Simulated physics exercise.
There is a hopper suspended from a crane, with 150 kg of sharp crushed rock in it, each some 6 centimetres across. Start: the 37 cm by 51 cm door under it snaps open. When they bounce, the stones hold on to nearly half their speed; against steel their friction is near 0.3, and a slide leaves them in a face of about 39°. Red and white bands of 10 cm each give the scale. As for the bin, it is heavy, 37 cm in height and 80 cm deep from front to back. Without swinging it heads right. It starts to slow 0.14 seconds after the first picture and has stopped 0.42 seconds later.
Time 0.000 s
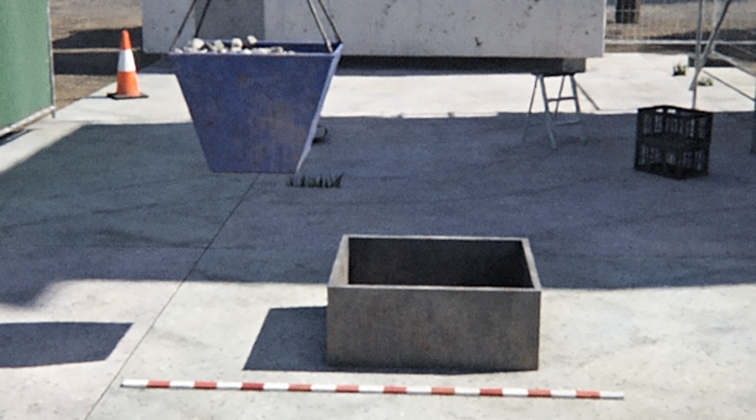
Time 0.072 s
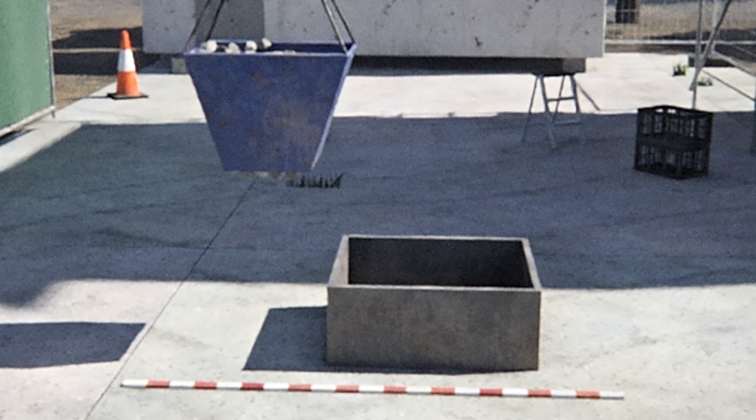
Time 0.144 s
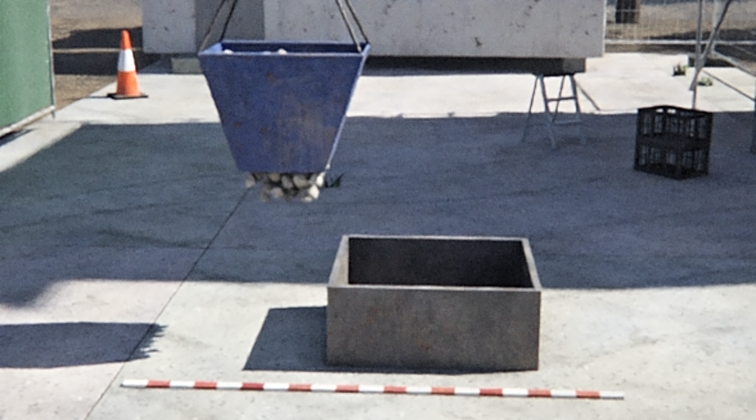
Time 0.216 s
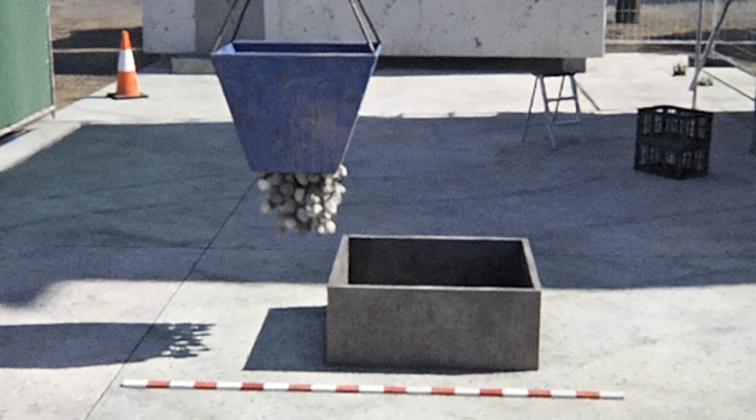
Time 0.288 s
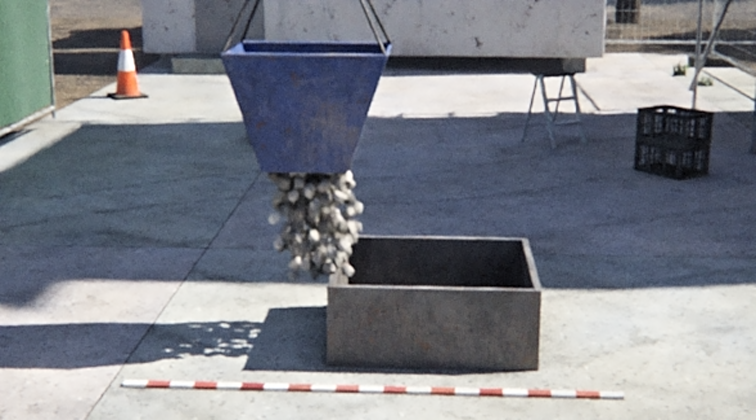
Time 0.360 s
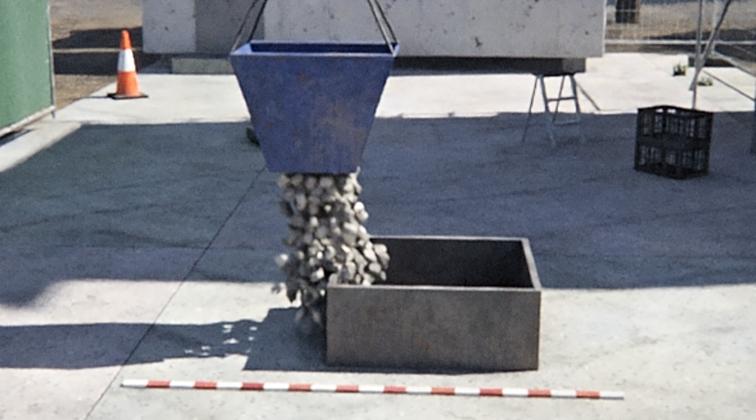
On a sunlit concrete yard, a hanging blue hopper drifting right and pouring grey stones from its base over a metal bin's left edge.
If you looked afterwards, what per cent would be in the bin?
I would expect about 41 per cent there.
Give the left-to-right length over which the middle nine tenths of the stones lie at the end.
Some 140 cm left to right.
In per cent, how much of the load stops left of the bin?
Close to 60 in a hundred.
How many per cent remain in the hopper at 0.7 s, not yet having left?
It still holds around 0 per cent.
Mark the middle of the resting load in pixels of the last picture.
Middle at rest: Roughly (322, 318).
After 0.7 s, 0 % in the hopper, 56 % falling or lying left of the bin, 44 % falling or lying in the bin; the stones farthest right are at (478, 310).
After 1.1 s, 0 % in the hopper, 58 % falling or lying left of the bin, 41 % falling or lying in the bin, 1 % falling or lying beside or right of the bin; the stones farthest right are at (518, 322).
After 1.7 s, 0 % in the hopper, 58 % falling or lying left of the bin, 41 % falling or lying in the bin, 1 % falling or lying beside or right of the bin; the stones farthest right are at (518, 322).
After 2.6 s, 0 % in the hopper, 58 % falling or lying left of the bin, 41 % falling or lying in the bin, 1 % falling or lying beside or right of the bin; the stones farthest right are at (518, 322).
After 4.5 s, 0 % in the hopper, 58 % left of the bin, 41 % in the bin, 1 % beside or right of the bin; the stones farthest right are at (518, 322).
